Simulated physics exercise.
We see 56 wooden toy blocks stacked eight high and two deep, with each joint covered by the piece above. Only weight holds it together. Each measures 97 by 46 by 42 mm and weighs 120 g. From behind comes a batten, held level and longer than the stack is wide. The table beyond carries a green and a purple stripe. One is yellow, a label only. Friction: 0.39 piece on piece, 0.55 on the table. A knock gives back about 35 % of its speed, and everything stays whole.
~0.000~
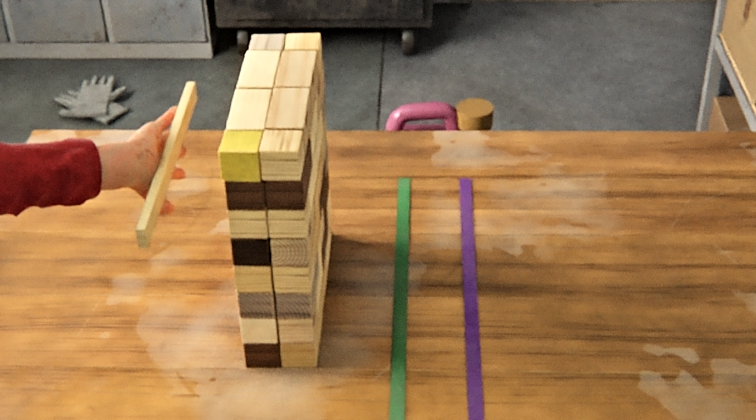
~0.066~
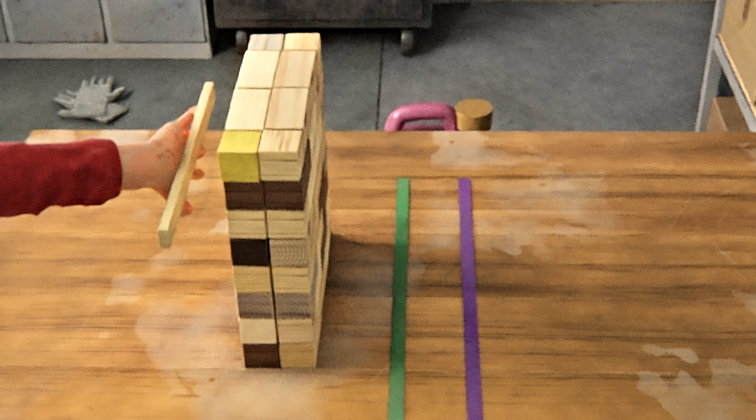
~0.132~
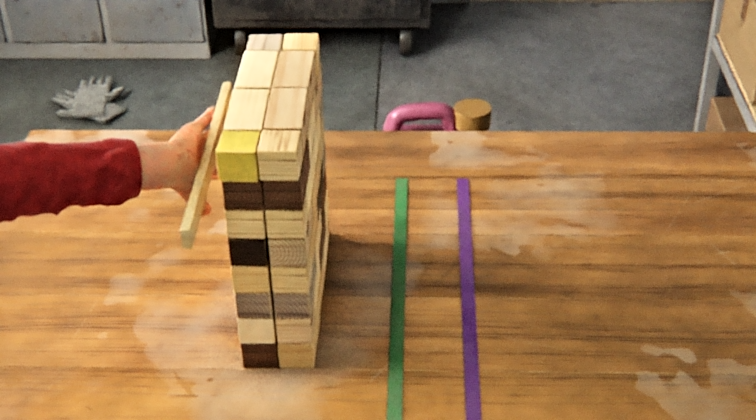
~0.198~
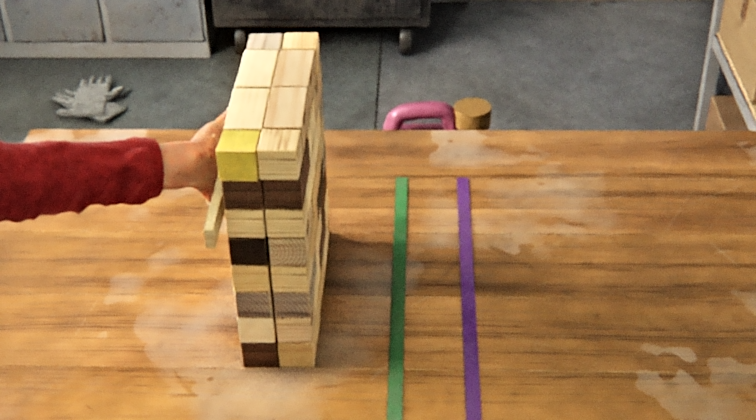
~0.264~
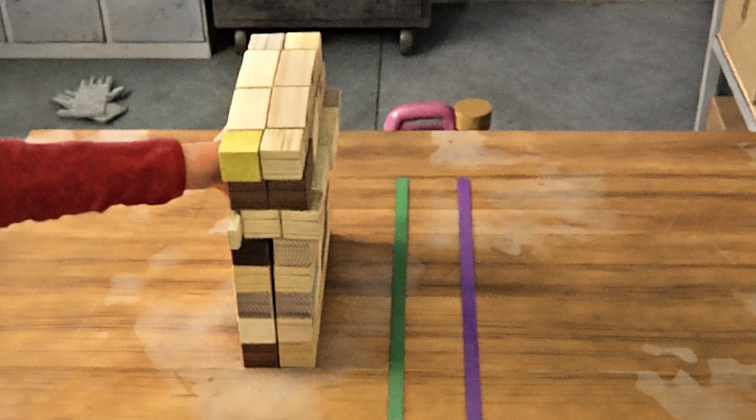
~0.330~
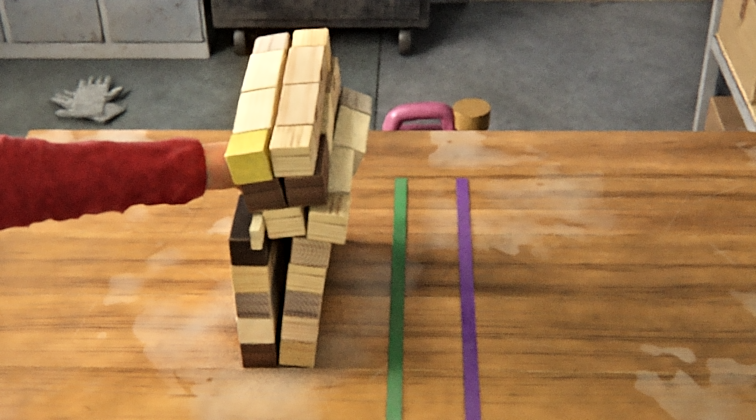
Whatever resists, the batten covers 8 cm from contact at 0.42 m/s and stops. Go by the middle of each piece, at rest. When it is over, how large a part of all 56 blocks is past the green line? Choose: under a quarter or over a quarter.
Ending past the green line: Upwards of a quarter.
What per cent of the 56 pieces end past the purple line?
Near 25 per cent.
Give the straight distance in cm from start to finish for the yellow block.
Moved: Yellow 34.
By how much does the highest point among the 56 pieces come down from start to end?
Some 13 cm lower.
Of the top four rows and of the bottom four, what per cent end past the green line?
From the top 60, from the bottom 20 per cent.
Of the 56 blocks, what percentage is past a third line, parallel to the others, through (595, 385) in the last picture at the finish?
Near 5 per cent.
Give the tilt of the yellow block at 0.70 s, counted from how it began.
Some 110°.
Around 0.40 s, none of the 56 blocks past the green line, 39 disturbed; yellow block tipped 17°.
Around 0.52 s, 7 of the 56 blocks past the green line; yellow block tipped 16°.
Around 0.70 s, 23 of the 56 blocks past the green line; yellow block on its side.
Around 1.14 s, 24 of the 56 blocks past the green line; yellow block on its side.
Finally (2.2 s), 24 of the 56 blocks past the green line; yellow block on its side. That is 43 per cent. Seen by the last camera, middles, yellow block near (366, 378).
